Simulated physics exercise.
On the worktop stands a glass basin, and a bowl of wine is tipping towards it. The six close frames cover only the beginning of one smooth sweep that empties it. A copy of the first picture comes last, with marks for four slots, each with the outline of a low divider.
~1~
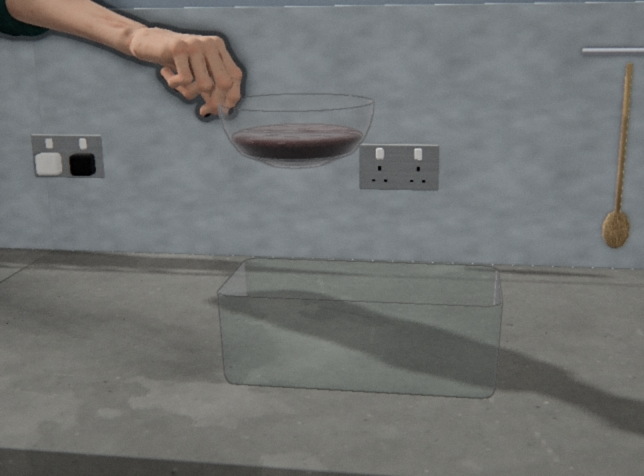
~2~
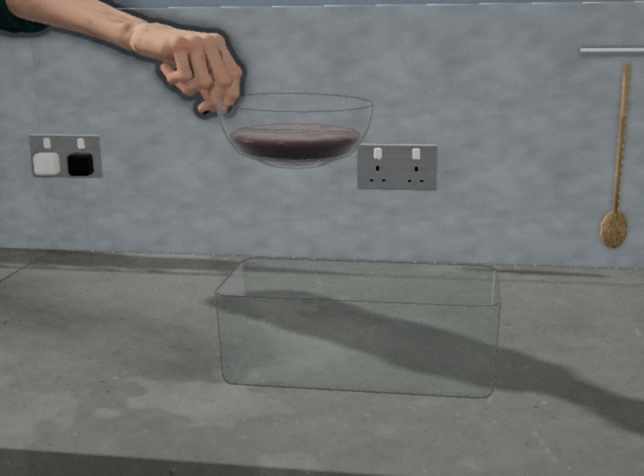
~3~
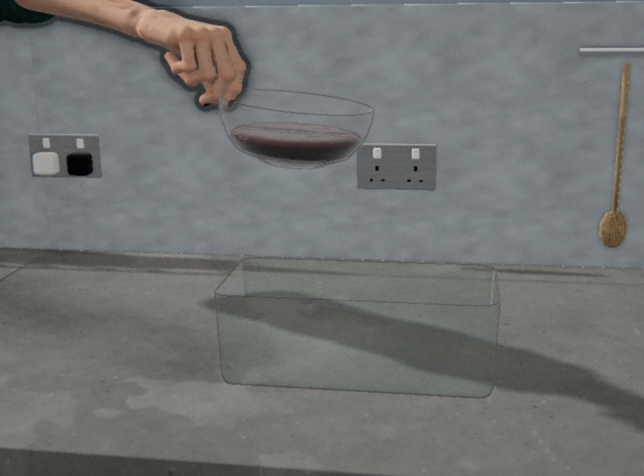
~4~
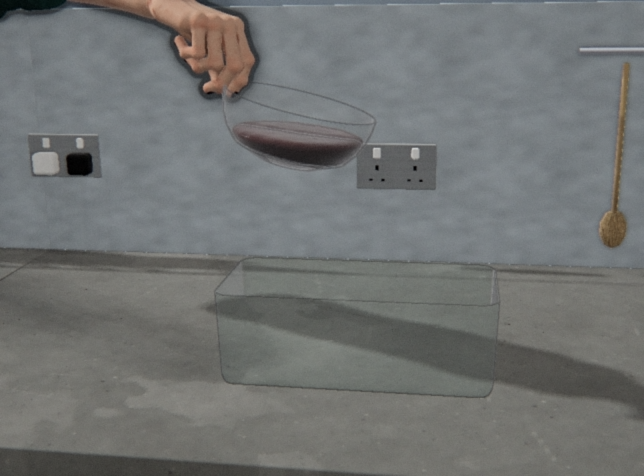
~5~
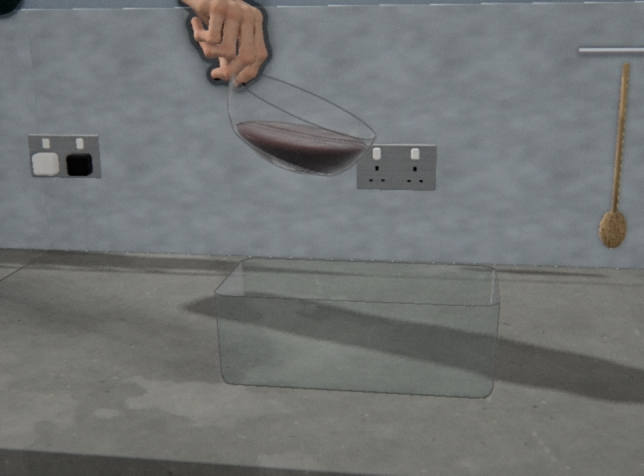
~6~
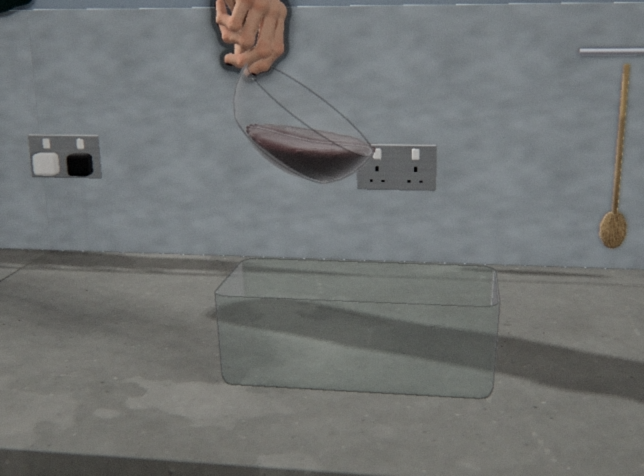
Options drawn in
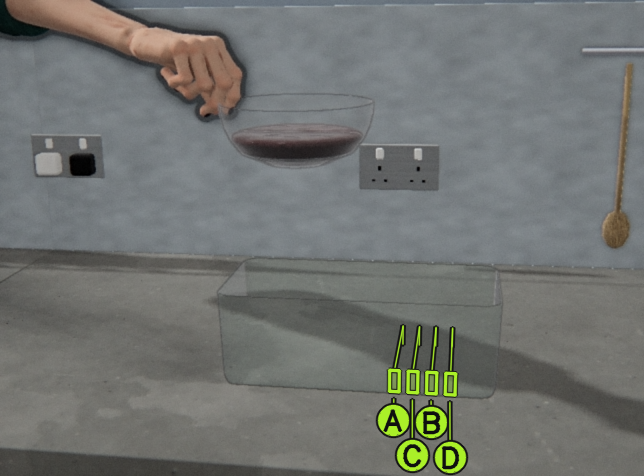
A hand tilting a clear glass bowl of dark red wine rightward above an empty glass basin on a grey worktop.
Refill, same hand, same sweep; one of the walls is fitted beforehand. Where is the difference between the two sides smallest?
Go for A.
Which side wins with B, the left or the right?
The left side.
On the marked copy, A at (393, 398); B at (431, 400); C at (412, 399); D at (449, 401).
With A, about 49 % ends left of the wall and 47 % right of it; 4 % is lost outside.
With B, about 77 % ends left of the wall and 17 % right of it; 5 % is lost outside.
With C, about 63 % ends left of the wall and 33 % right of it; 3 % is lost outside.
With D, about 79 % ends left of the wall and 14 % right of it; 6 % is lost outside.
